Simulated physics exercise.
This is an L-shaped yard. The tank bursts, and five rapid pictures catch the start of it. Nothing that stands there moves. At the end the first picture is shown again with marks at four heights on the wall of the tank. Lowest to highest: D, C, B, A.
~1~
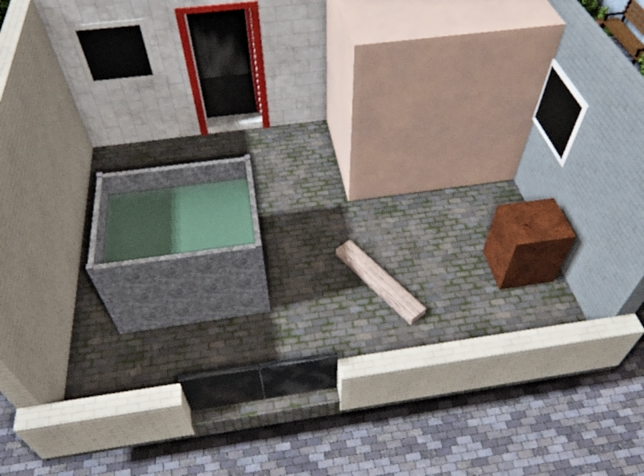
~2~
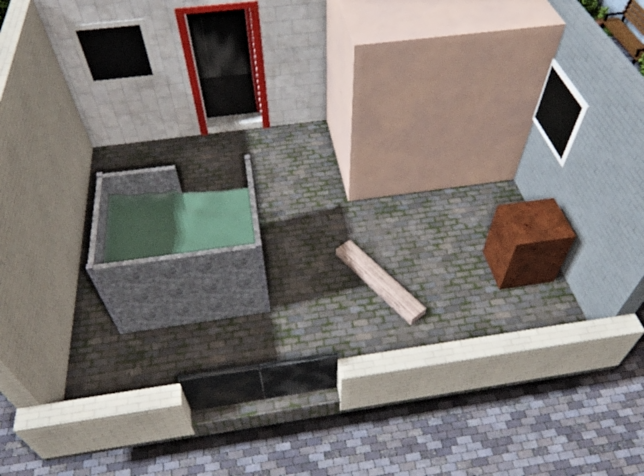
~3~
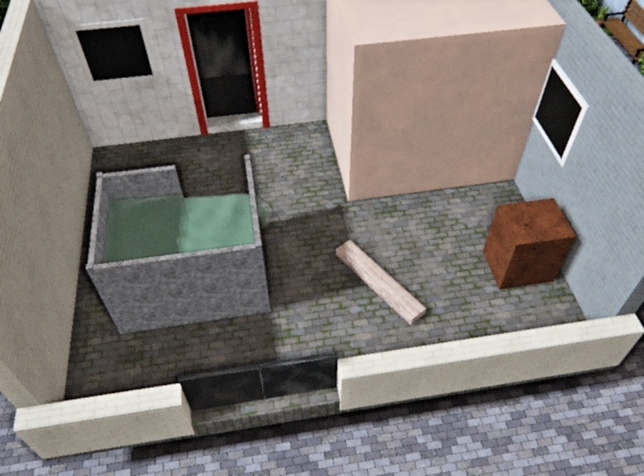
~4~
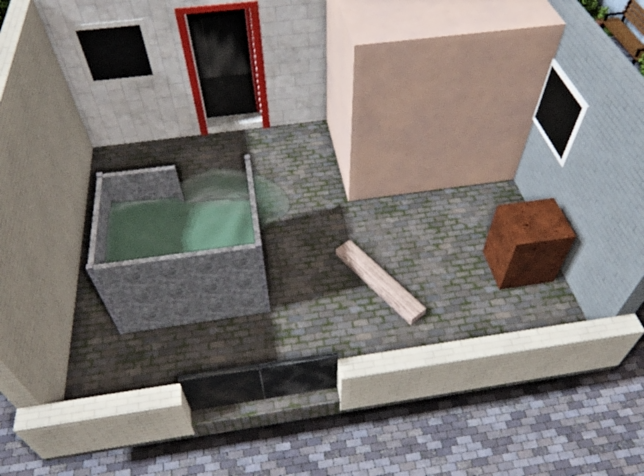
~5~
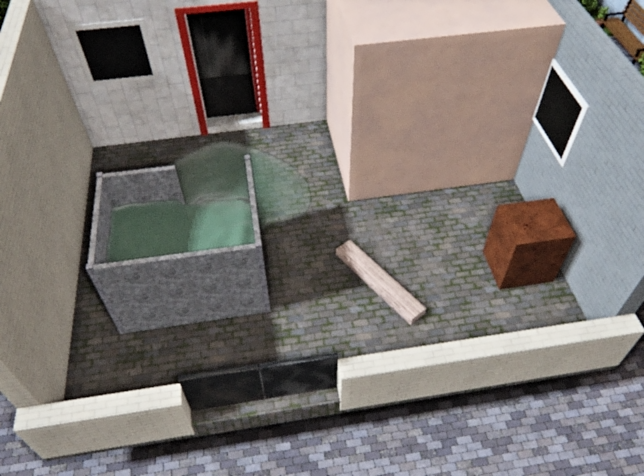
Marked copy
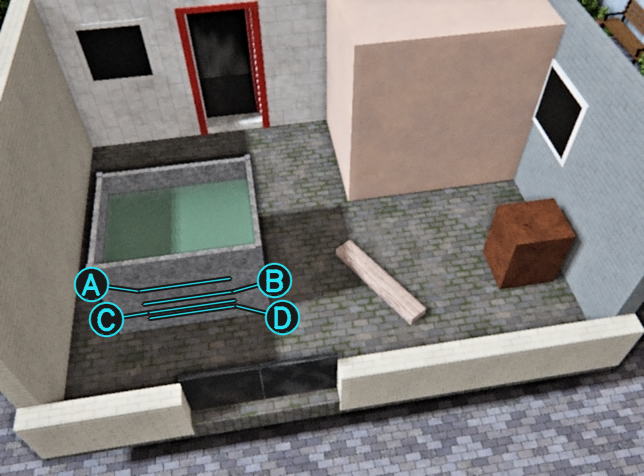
Green water spreads through a gap in the grey tank's back wall onto the paving.
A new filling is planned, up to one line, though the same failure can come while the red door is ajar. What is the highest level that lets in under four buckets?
Go for C.
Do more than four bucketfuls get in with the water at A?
Yes, it does.
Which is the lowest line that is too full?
B it is.
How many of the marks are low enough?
Two of the four.
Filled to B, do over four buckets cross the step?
Yes, it does.
On the marked copy, A at (184, 284); B at (188, 297); C at (191, 306); D at (193, 312); from the bottom up D, C, B, A.
Choosing A, dozens of bucketfuls pour in.
Choosing B, about 9 bucketfuls get in.
Choosing C, a bucket or two gets in.
Choosing D, nothing gets over.
